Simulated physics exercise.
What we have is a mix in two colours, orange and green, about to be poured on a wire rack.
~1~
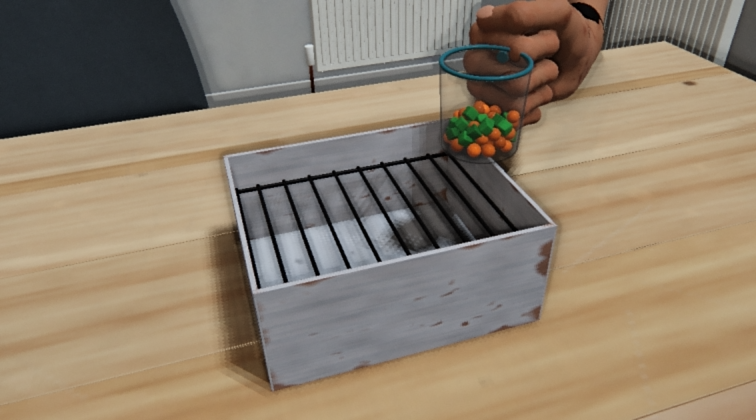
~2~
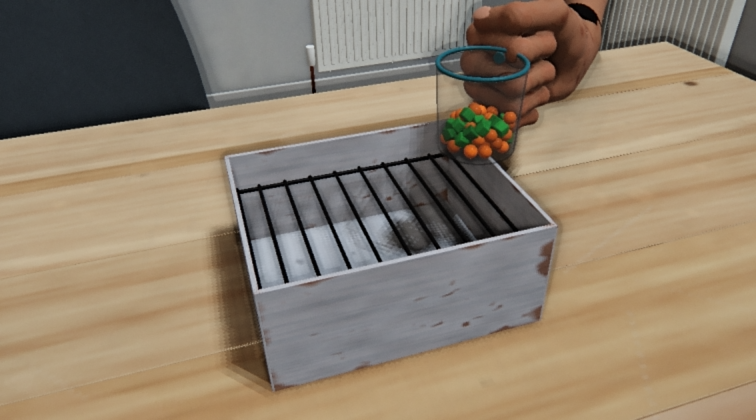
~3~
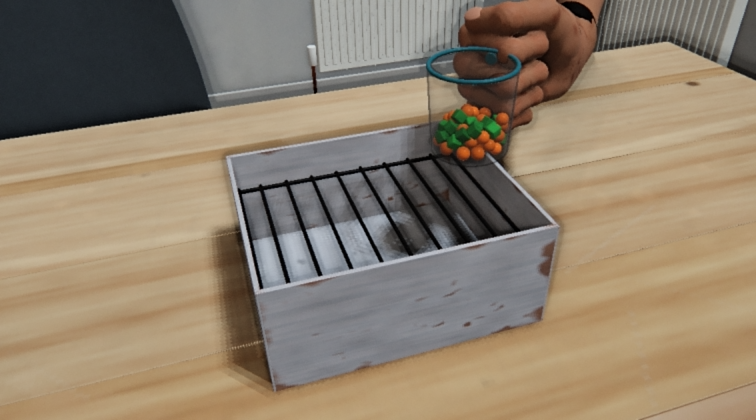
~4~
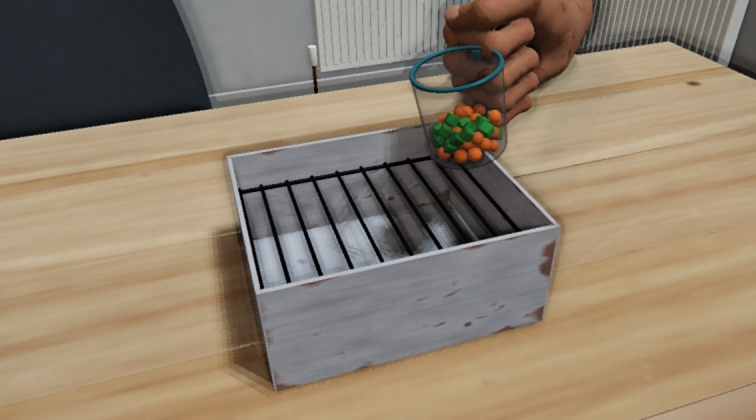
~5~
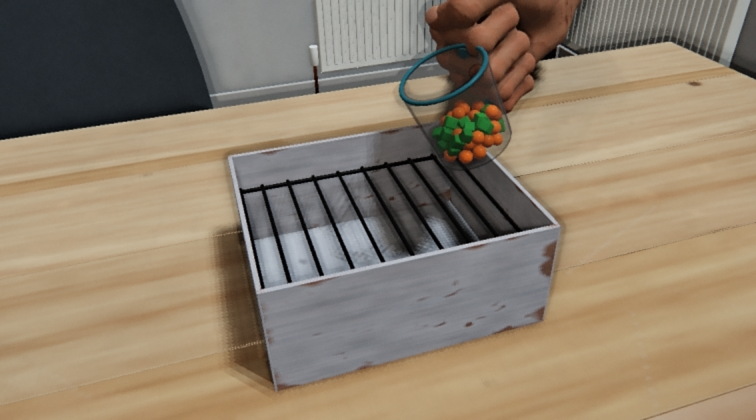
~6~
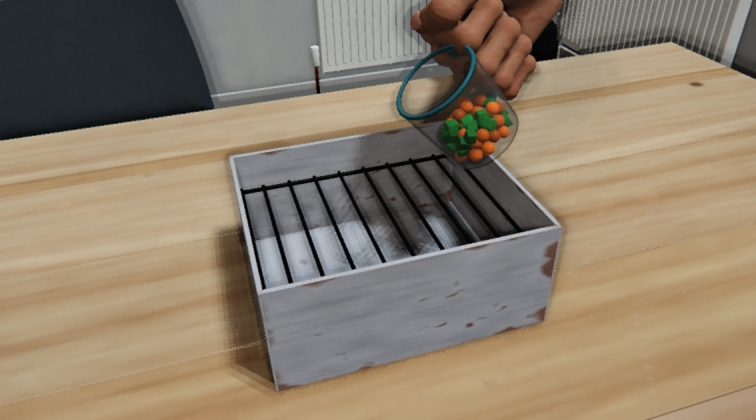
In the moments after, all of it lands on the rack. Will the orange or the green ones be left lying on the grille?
In the end the orange ones end up below, and the green ones end up below.
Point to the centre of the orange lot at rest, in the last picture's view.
Near (376, 275).
Then, 0.46 s later than the last frame, orange ones, every one in the cup; green ones, every one in the cup.
Then, 0.86 s later than the last frame, orange ones, the larger part in the cup, about a tenth on or over the wires, just a few under the rack; green ones, the larger part in the cup, about a tenth on or over the wires, just a few under the rack.
Then, 1.20 s later than the last frame, orange ones, roughly a quarter on or over the wires, the larger part under the rack; green ones, every one under the rack.
When it is over, orange ones, every one under the rack; green ones, every one under the rack.
